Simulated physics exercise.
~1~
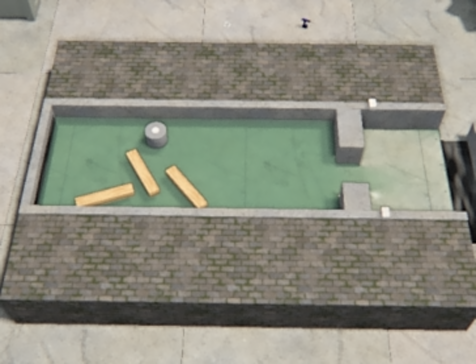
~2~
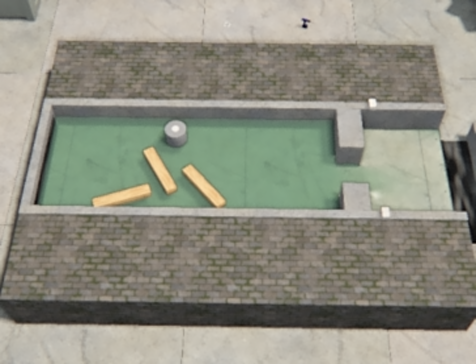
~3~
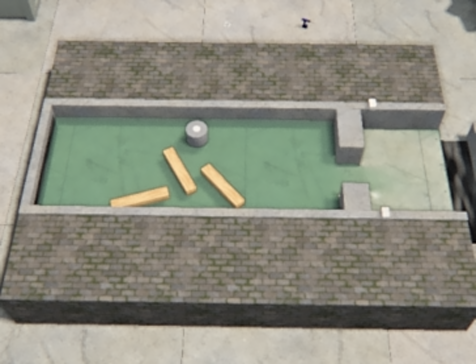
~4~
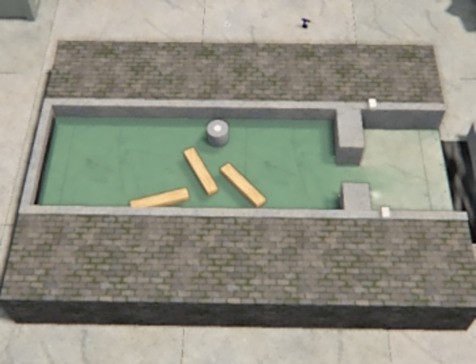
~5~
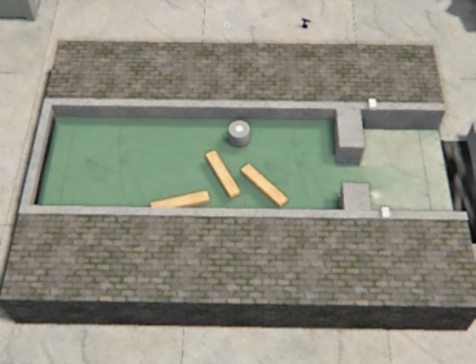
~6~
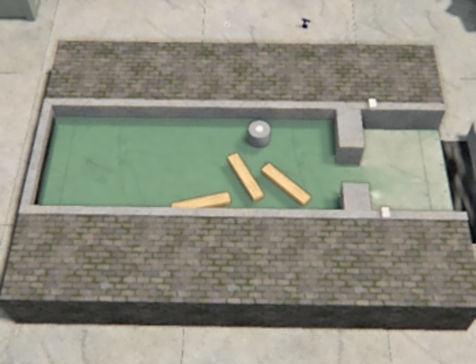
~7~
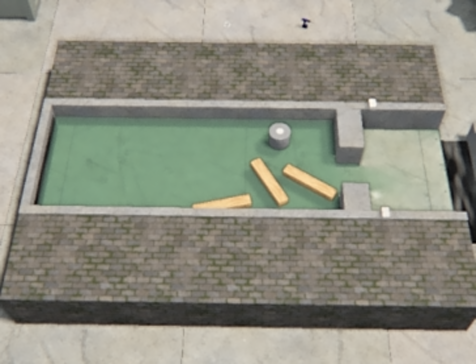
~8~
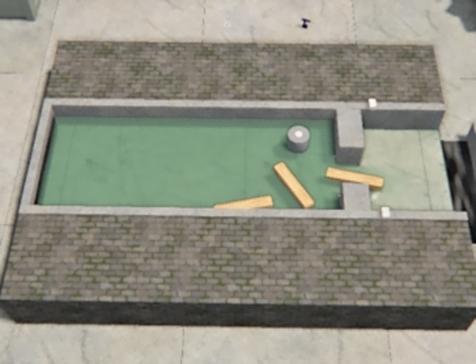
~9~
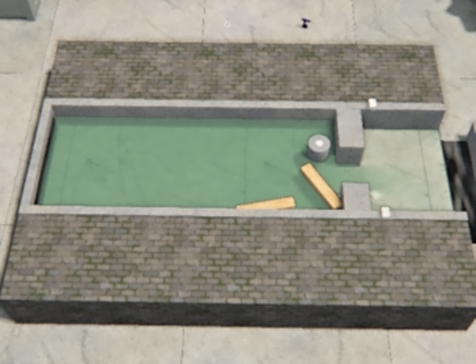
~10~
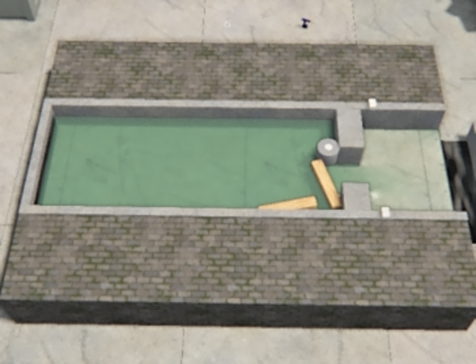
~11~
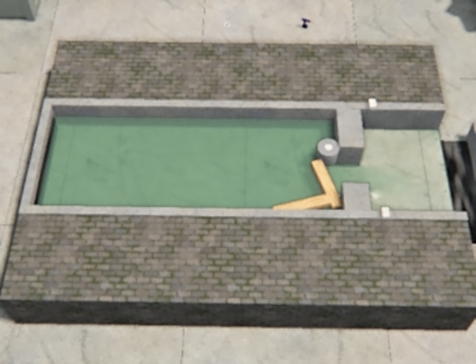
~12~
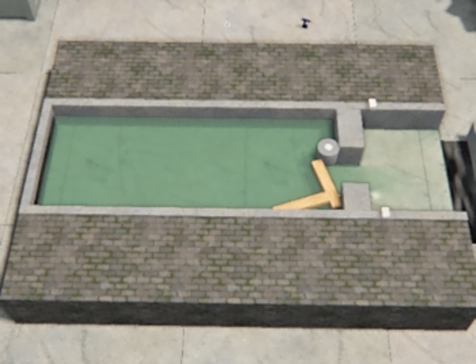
The video shows three wooden beams and a round grey tub drifting right along a green-watered channel between brick banks. One beam slips through the narrow gap and disappears from view, while the other two and the tub come to rest against the blocks at the opening.
